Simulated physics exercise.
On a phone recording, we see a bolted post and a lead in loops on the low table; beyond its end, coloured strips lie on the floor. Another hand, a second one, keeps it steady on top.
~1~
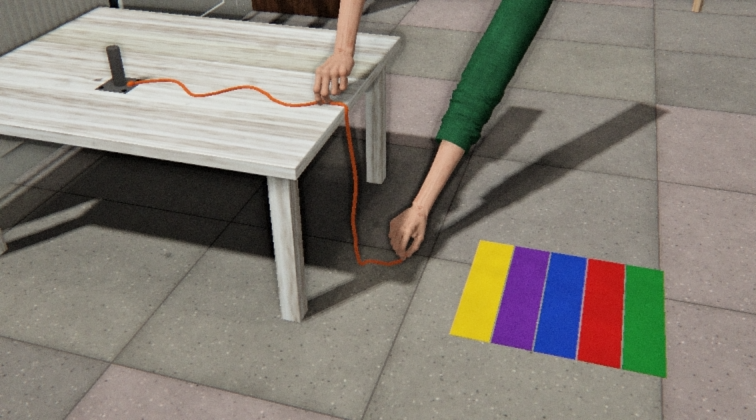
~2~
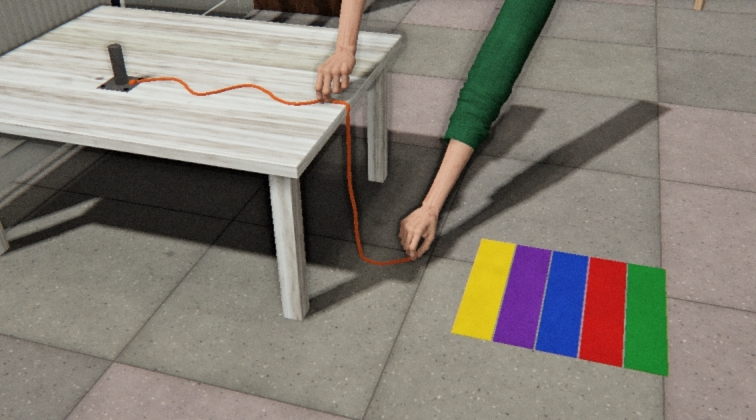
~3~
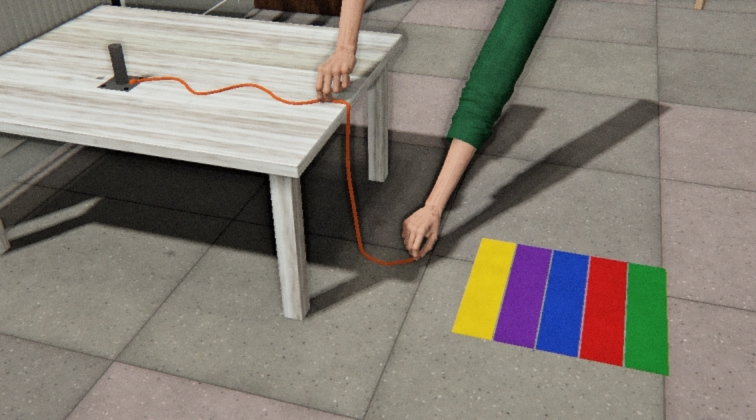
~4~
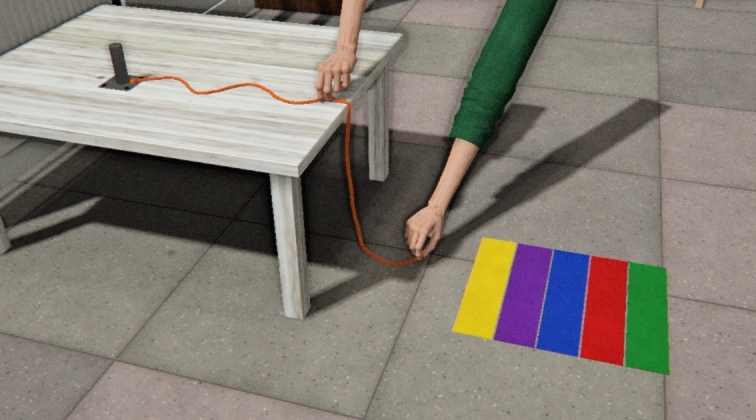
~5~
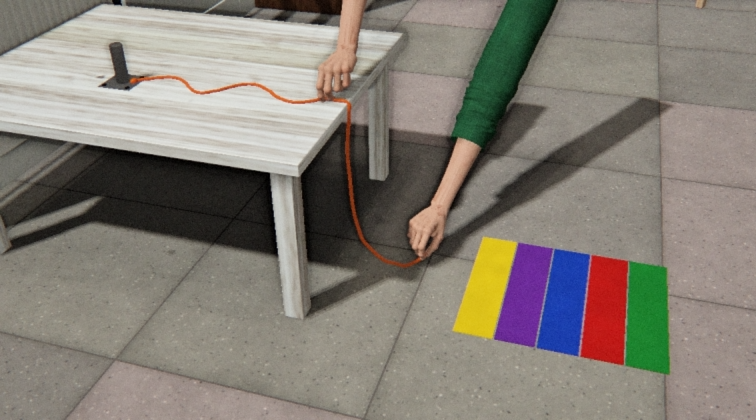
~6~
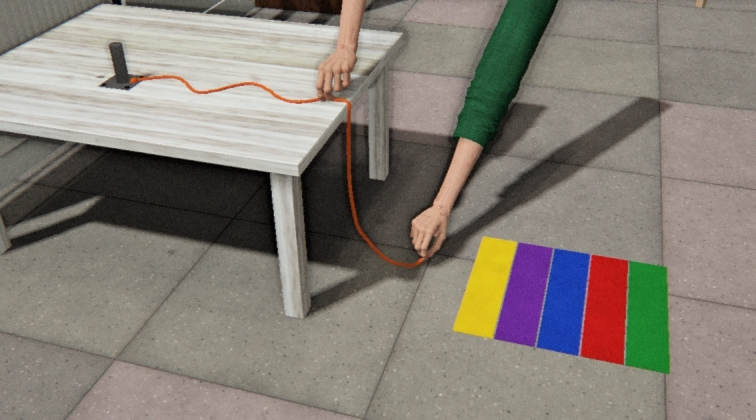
At the start, one hand rests on an orange cord on a white wooden table while another, in a green sleeve, holds its low end near the floor, left of five coloured strips. The lower hand then shifts slightly right, drawing the hanging cord into a smoother curve, while the upper hand stays nearly still.
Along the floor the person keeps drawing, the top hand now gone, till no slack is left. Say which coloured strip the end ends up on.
It ends up on the blue strip.
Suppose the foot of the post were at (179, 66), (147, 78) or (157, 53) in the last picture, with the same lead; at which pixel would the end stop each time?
Going through the tries, you get (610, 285), then (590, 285), then (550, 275).
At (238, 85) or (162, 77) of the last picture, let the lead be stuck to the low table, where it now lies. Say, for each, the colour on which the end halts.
The end lands on purple the first time and on blue the second time.
Soon after, end near (492, 267); over yellow.
Then, end near (539, 275); over purple.
At full stretch, end near (569, 281); over blue. The end stops over the blue strip.
